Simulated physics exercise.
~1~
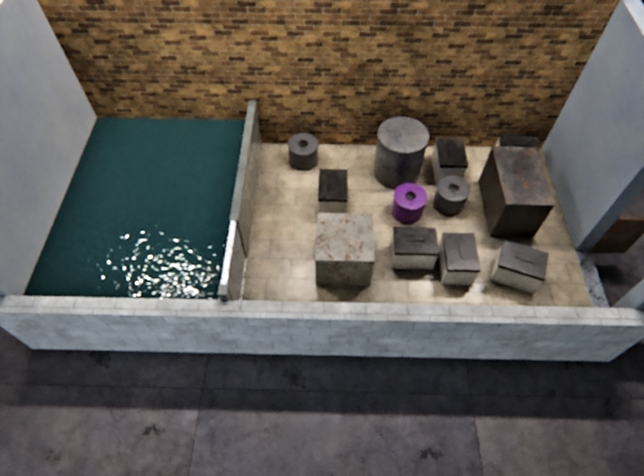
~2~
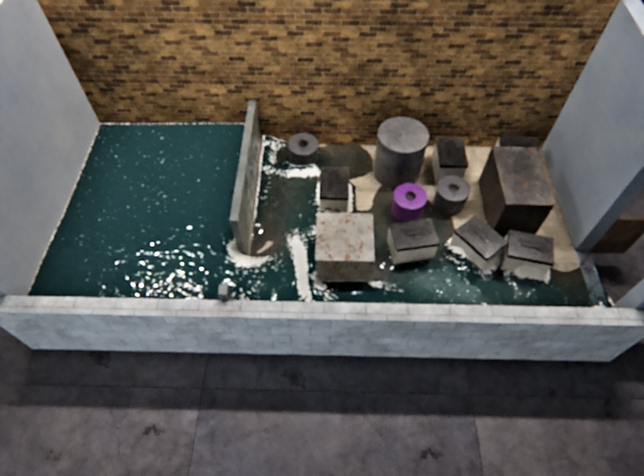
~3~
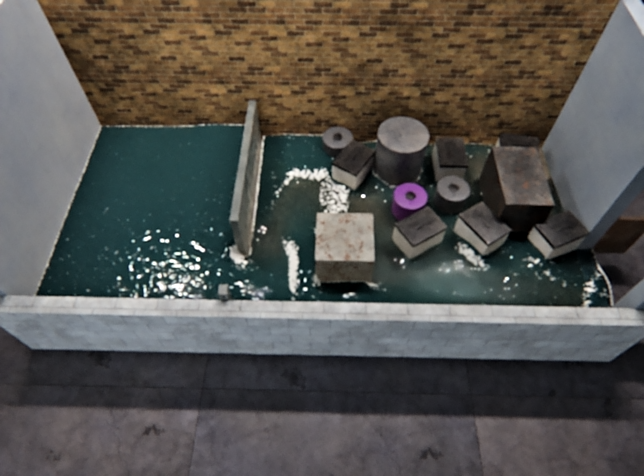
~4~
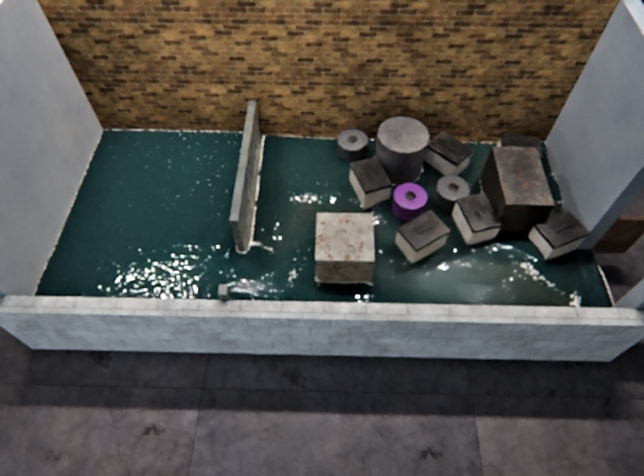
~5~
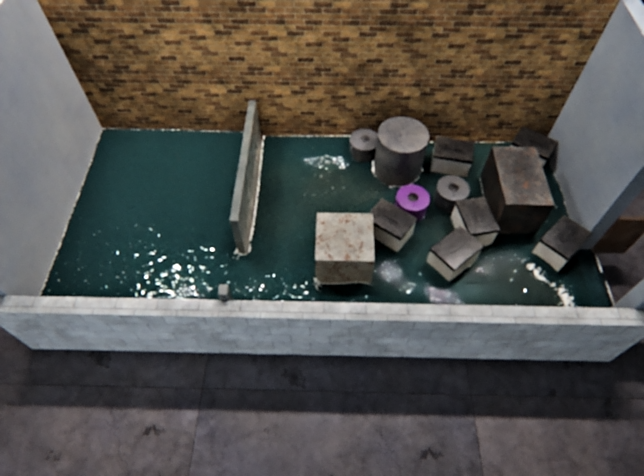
At the start, dark green water fills the left side of a walled basin, while grey blocks, round tubs and one purple tub sit on the dry tiled floor beyond a partition. The door in the partition opens, and water rushes through, spreading in foamy streaks around the objects. As it covers the floor, several smaller blocks turn and drift, and a small grey tub slides right toward the large cylinder. The foam thins while the blocks keep shifting among the larger ones. By the end, the purple tub has barely moved, and everything remains inside the flooded basin.
